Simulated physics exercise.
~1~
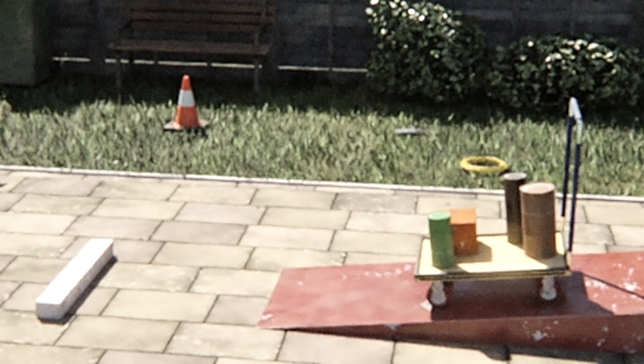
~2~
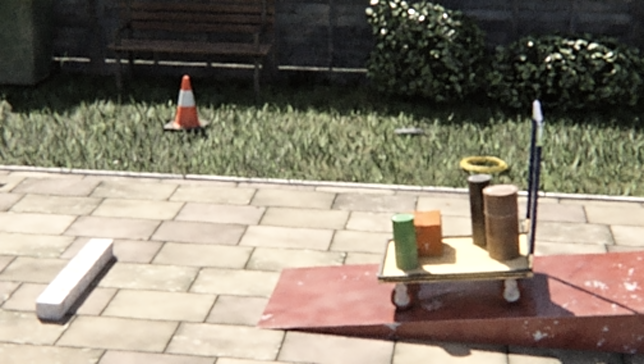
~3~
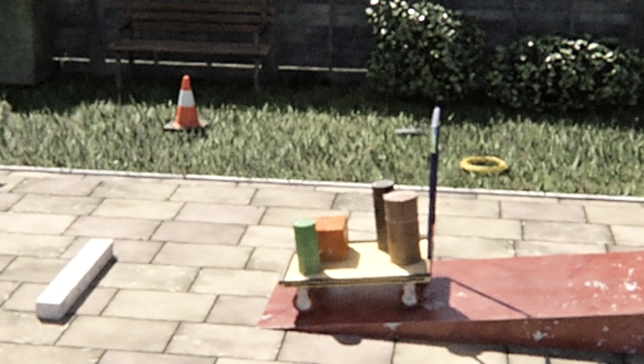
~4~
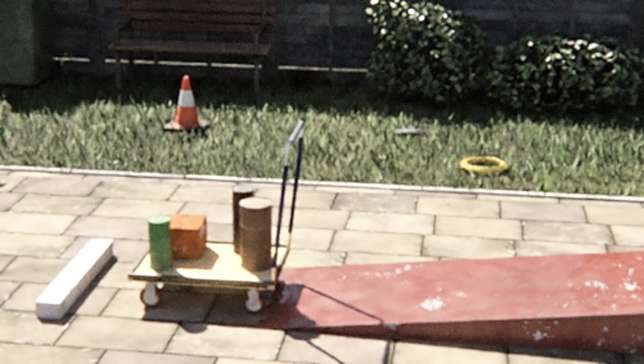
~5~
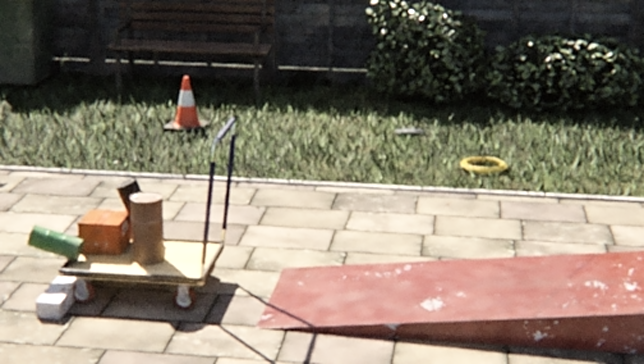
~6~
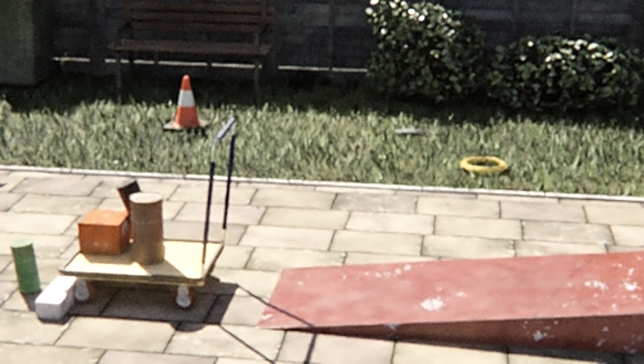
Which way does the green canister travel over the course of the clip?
The green canister moves to the left, first riding on the trolley and then going off its front over the kerb.
A loaded trolley rolls down a red ramp, stops at a white kerb, and loses its green canister.
